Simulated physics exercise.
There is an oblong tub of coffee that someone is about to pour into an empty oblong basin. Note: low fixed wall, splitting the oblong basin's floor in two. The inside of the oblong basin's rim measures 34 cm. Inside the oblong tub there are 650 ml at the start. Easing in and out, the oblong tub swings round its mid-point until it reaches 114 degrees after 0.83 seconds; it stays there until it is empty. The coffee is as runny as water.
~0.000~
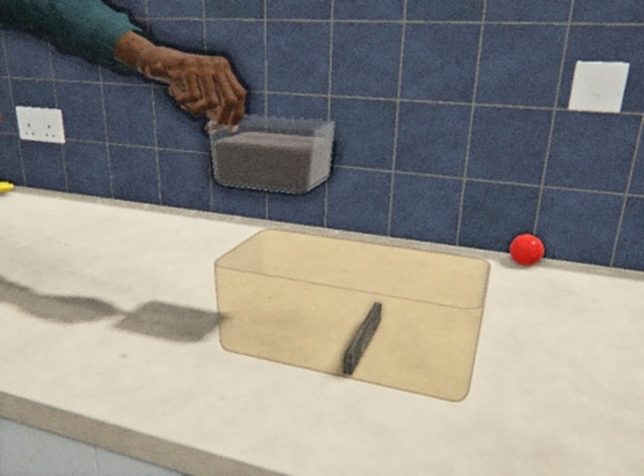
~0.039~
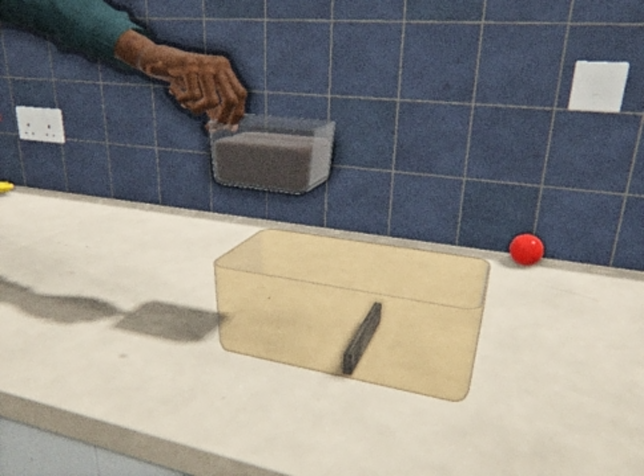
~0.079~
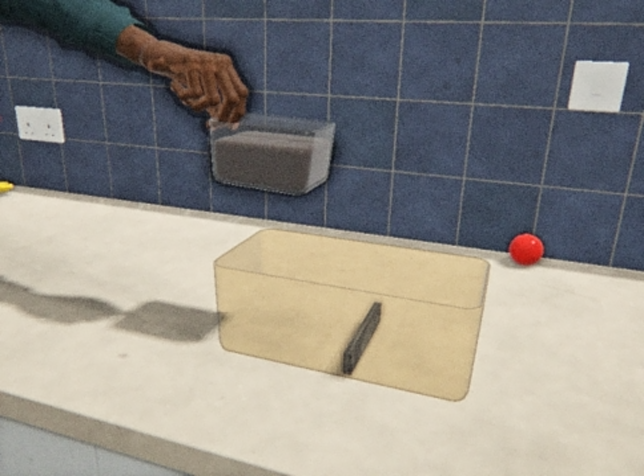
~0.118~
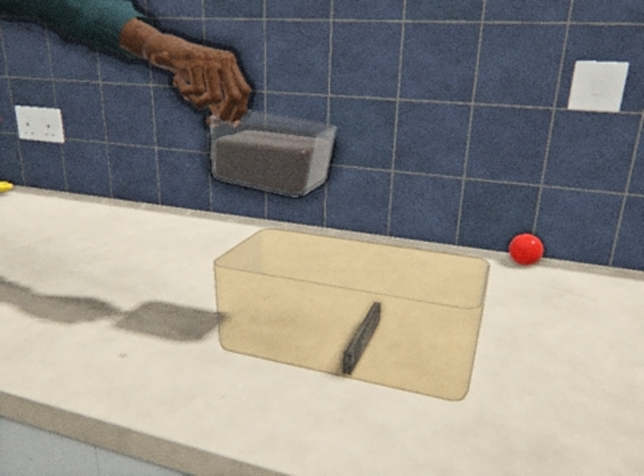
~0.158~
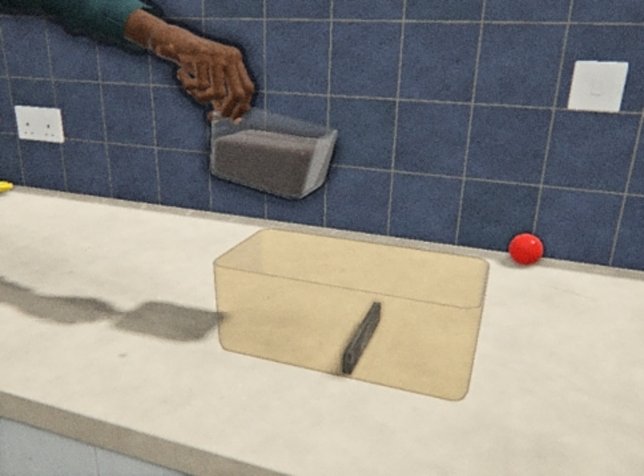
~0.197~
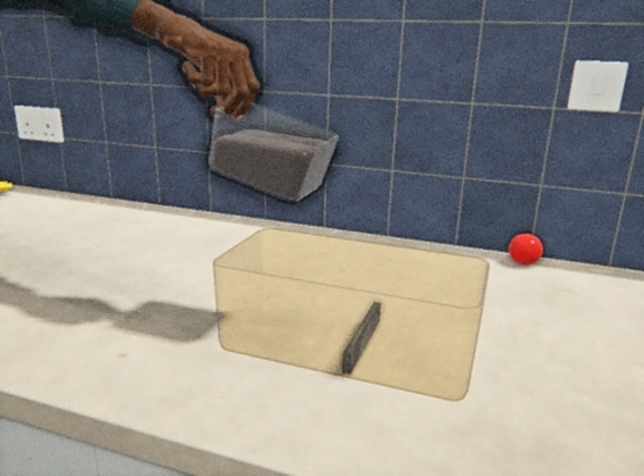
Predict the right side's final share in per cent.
The right side finishes with roughly 44 per cent.
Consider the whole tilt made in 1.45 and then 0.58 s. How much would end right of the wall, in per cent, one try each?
55 and 35 %.
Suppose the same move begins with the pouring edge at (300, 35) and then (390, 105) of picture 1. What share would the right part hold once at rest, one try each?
About 30 %, then about 85 %.
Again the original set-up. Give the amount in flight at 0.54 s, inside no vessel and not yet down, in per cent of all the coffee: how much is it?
42 %.
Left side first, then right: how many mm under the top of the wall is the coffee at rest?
Some 18 mm on the left and 18 mm on the right.
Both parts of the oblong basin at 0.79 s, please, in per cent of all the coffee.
I'd put the left at some 44 and the right at some 44.
By 0.54 s the tilt is 82° and 42 per cent is still to pour, 7 is left of the wall and 8 right of it.
By 0.79 s the tilt is 113° and 5 per cent is still to pour, 45 is left of the wall and 44 right of it.
By 1.05 s the tilt is 114° and 0 per cent is still to pour, 54 is left of the wall and 44 right of it.
By 1.33 s the tilt is 114° and 0 per cent is still to pour, 54 is left of the wall and 44 right of it.
At rest 54 per cent lies left of the wall, 44 right of it and 1 outside.
